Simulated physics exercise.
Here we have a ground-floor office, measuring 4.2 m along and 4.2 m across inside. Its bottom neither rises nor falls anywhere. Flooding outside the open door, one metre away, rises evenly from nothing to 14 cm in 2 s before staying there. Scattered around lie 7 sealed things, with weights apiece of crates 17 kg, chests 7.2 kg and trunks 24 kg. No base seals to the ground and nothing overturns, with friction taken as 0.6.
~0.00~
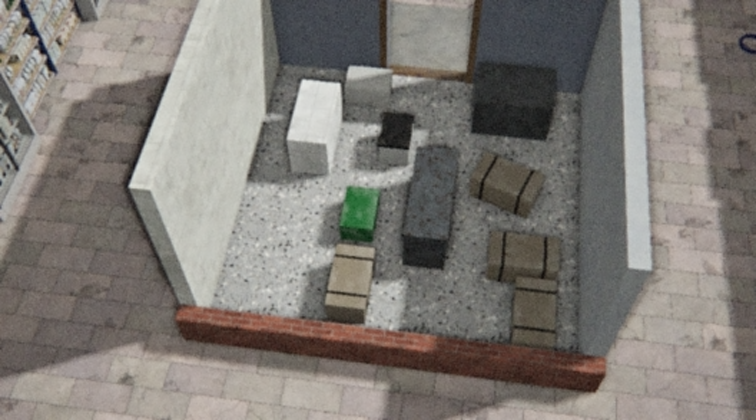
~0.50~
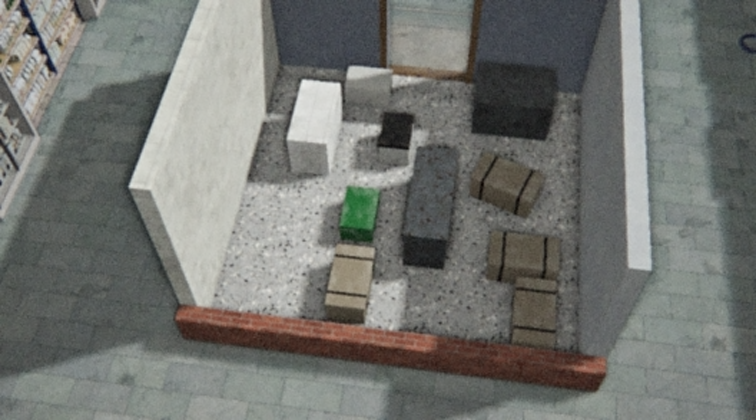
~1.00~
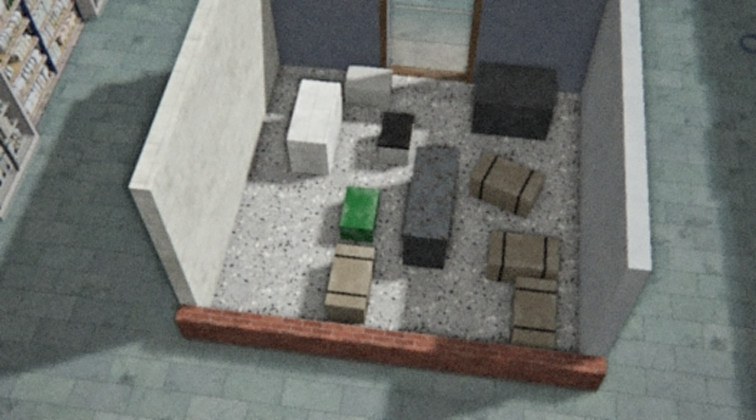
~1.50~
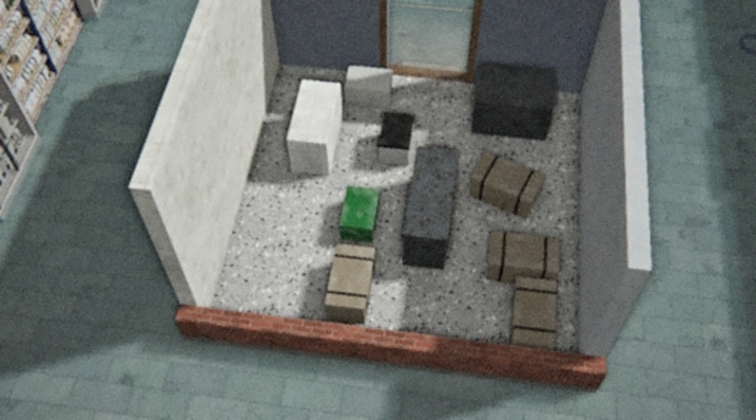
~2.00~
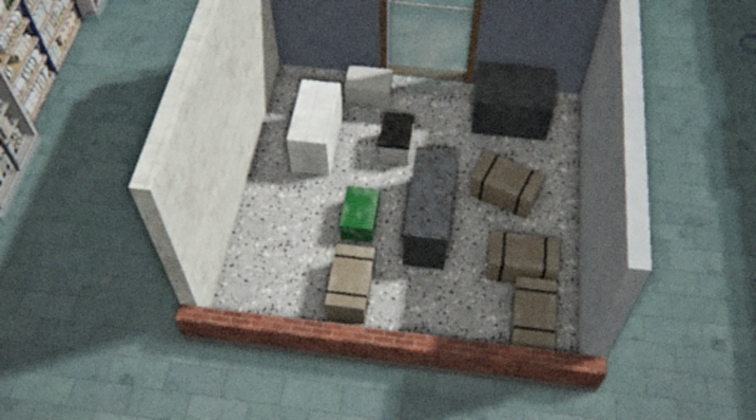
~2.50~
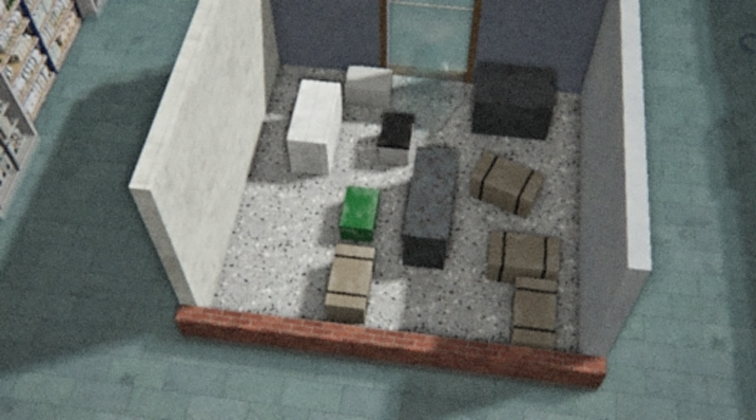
Water spread over the brick paving outside the small walled room, turning it from pinkish brown to blue-green, then barely crept in at the open doorway, while the green crate and other boxes stayed put.
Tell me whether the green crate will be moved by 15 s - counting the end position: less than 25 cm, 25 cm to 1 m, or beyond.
It will shift a modest distance.
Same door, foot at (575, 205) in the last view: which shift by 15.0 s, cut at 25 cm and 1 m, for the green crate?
Green crate: No real movement.
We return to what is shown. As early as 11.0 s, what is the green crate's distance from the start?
Shift by then: About 0 cm.
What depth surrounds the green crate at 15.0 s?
Around 8 cm.
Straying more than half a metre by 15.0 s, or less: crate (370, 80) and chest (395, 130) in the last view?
Well, one by one it's lower, then higher.
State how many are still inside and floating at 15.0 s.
The number is 5.
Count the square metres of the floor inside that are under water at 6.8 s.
I'd estimate close to 12 m2.
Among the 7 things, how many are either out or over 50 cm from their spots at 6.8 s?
Answer: 1.
After 3.5 s the green crate is near (360, 207), 0.0 m from its start, aground; 0 afloat.
After 6.8 s the green crate is near (359, 207), 0.0 m from its start, aground; 0 afloat.
After 11.0 s the green crate is near (359, 208), 0.0 m from its start, aground; 1 afloat.
After 15.0 s the green crate is near (378, 244), 0.6 m from its start, afloat; 5 afloat.
